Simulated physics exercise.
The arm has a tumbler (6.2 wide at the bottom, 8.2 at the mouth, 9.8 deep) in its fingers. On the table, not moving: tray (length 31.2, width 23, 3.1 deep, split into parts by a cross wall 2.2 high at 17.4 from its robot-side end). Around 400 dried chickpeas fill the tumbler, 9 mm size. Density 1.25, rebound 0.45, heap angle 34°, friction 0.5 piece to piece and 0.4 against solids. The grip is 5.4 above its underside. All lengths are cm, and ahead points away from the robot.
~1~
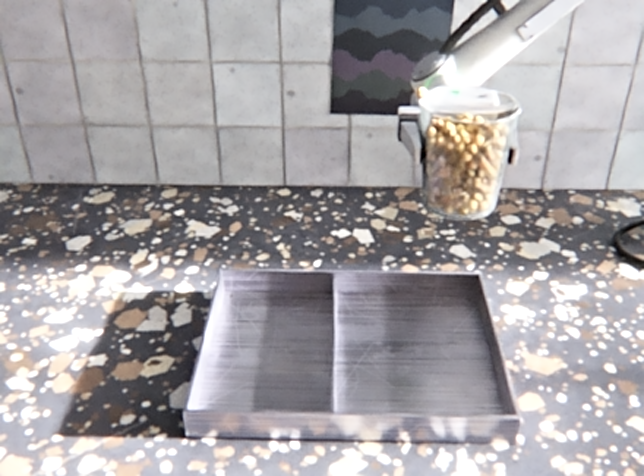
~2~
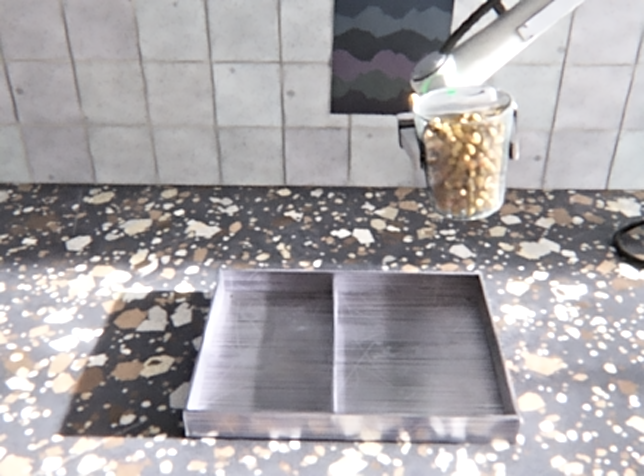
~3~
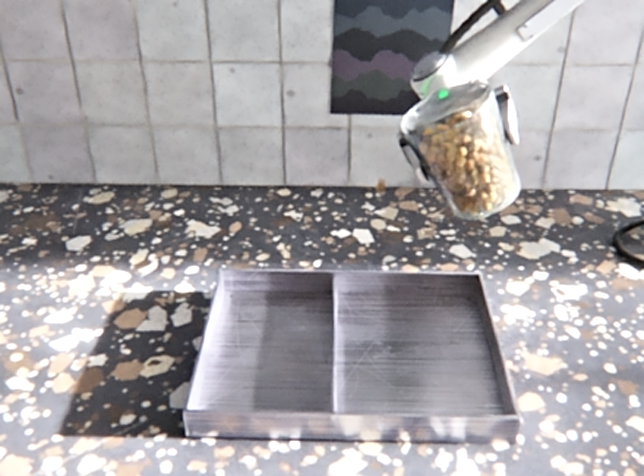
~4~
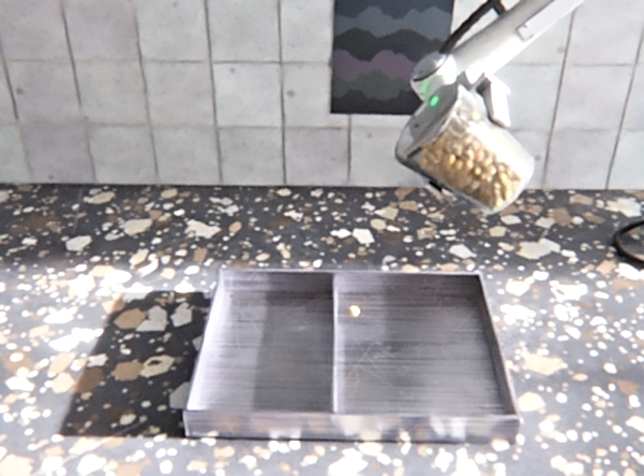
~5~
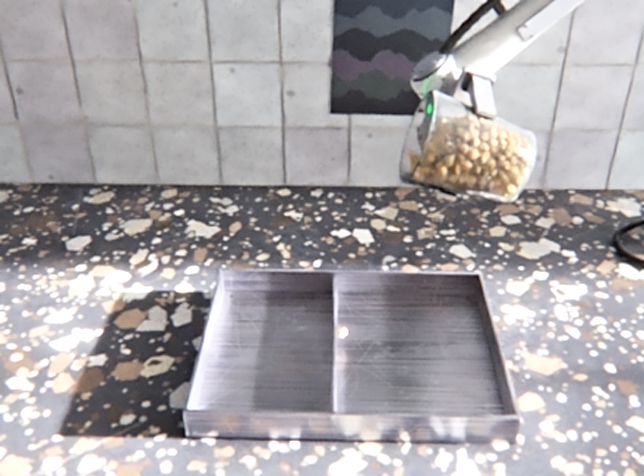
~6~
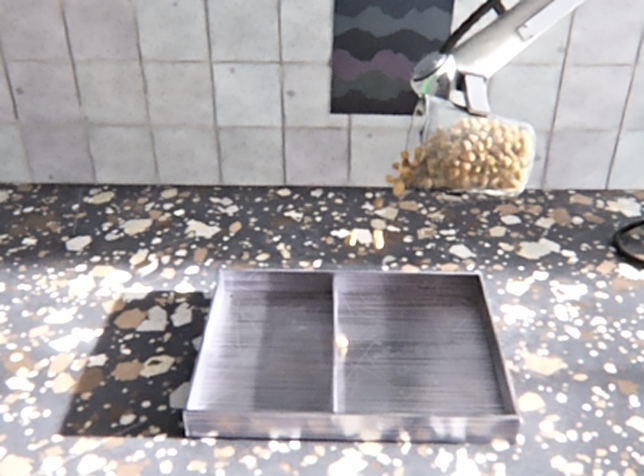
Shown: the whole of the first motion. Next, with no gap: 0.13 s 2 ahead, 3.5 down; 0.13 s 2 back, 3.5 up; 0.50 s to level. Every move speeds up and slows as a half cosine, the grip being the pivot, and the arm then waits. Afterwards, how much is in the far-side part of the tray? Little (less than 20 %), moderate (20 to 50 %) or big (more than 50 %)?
Answer: Little; less than 20 % of the dried chickpeas finish in the far-side part of the tray.
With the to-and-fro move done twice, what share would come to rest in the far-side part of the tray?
Then about 10 per cent.
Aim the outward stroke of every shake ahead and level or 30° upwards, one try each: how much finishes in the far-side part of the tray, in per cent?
Some 25 and 35 per cent.
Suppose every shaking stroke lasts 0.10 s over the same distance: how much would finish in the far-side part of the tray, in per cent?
Then about 10 per cent.
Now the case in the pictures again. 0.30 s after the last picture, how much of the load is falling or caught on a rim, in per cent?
Some 6 per cent.
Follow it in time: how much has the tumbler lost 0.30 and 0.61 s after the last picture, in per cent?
In turn: 10, 15.
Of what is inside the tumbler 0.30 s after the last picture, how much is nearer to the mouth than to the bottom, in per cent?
Roughly 45 per cent.
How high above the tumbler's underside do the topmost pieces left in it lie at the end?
Roughly 9.0 cm.
Then, 0.30 s after the last picture, tilted 78° forward, highest piece 27 above the table; 354 in the tumbler, 12 in the robot-side part, 6 in the far-side part, 25 in flight or on a rim.
Then, 0.61 s after the last picture, tilted 17° forward, highest piece 29 above the table; 334 in the tumbler, 44 in the robot-side part, 17 in the far-side part, 2 in flight or on a rim.
Then, 0.96 s after the last picture, level, highest piece 29 above the table; 334 in the tumbler, 44 in the robot-side part, 19 in the far-side part.
Then, 2.01 s after the last picture, level, highest piece 29 above the table; 334 in the tumbler, 44 in the robot-side part, 19 in the far-side part.
Final count, 334 in the tumbler, 44 in the robot-side part, 19 in the far-side part. That is 5 % in the far-side part of the tray.
